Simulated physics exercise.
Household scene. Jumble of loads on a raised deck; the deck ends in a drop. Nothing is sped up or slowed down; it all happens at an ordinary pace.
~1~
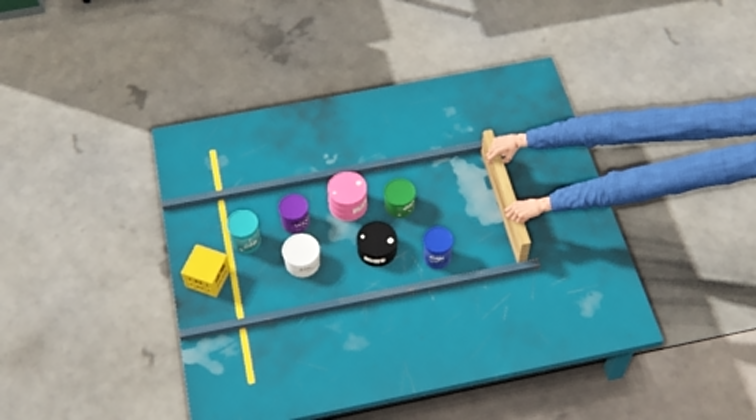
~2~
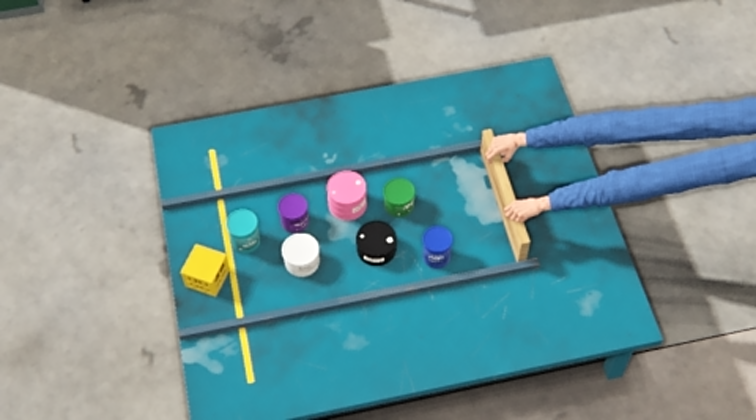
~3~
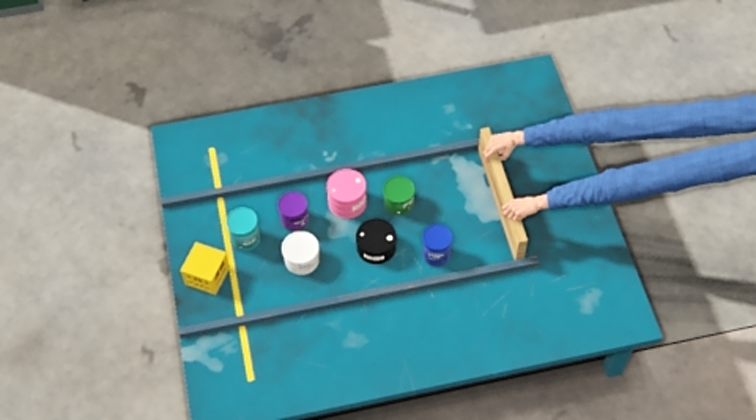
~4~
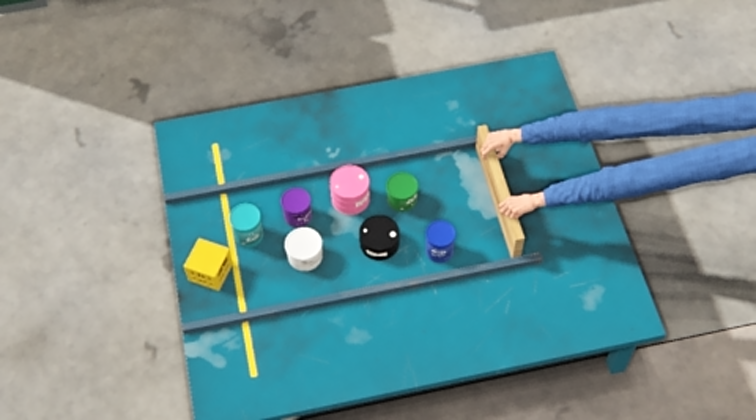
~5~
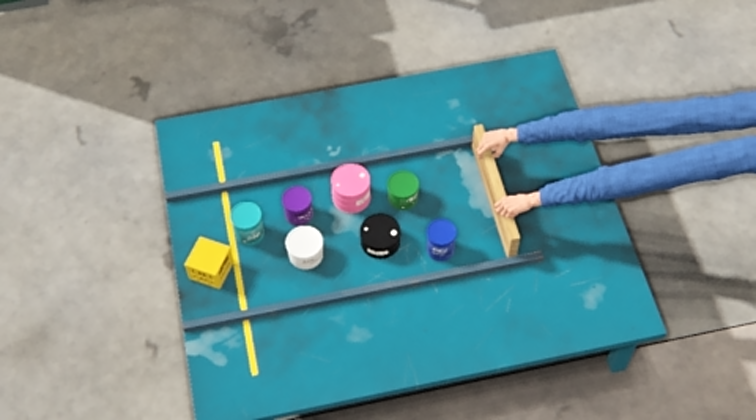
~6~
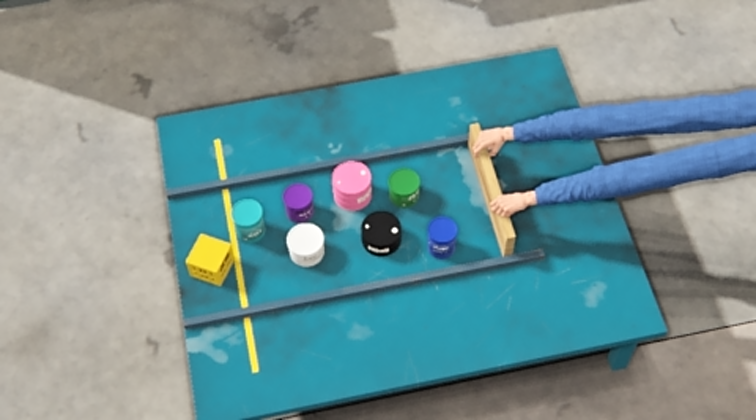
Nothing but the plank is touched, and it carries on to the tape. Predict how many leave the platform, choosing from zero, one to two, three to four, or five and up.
A single one or a pair drops off.
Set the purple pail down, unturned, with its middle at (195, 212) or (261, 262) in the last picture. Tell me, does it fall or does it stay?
Well, in both cases in turn, the purple pail stays where it is and then does not stay.
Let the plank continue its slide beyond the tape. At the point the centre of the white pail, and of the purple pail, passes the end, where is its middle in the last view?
At (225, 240) for the white pail; at (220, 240) for the purple pail.
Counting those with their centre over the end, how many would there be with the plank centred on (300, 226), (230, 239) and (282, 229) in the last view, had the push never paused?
0, 1 and 0.
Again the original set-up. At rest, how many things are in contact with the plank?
That number would be 4.
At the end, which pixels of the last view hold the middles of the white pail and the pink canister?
In the last picture the white pail sits at (189, 290) while the pink canister sits at (207, 200).
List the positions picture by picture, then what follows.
The first picture shows yellow crate (206, 271); turquoise pail (244, 232); white pail (302, 256); plank (505, 196); tape (231, 259).
The second picture shows turquoise pail (244, 232); black canister (376, 243).
The third picture shows white pail (301, 254); green pail (399, 196).
The fourth picture shows yellow crate (209, 265); plank (499, 191).
The fifth picture shows turquoise pail (248, 224); purple pail (298, 207).
The sixth picture shows yellow crate (211, 260); turquoise pail (249, 222); white pail (306, 246); plank (491, 189); tape (235, 248).
Early on, none off yet; yellow crate at rest near (211, 260); turquoise pail at rest near (249, 222); white pail at rest near (306, 246).
A while later, none off yet; yellow crate at rest near (211, 260); turquoise pail at rest near (248, 222); white pail travelled a little near (296, 248).
Further along, none off yet; yellow crate travelled a little near (202, 260); turquoise pail travelled about its own width near (231, 239); white pail travelled well along near (234, 272).
Finally, the number that fall off is one or two; lost, yellow crate.
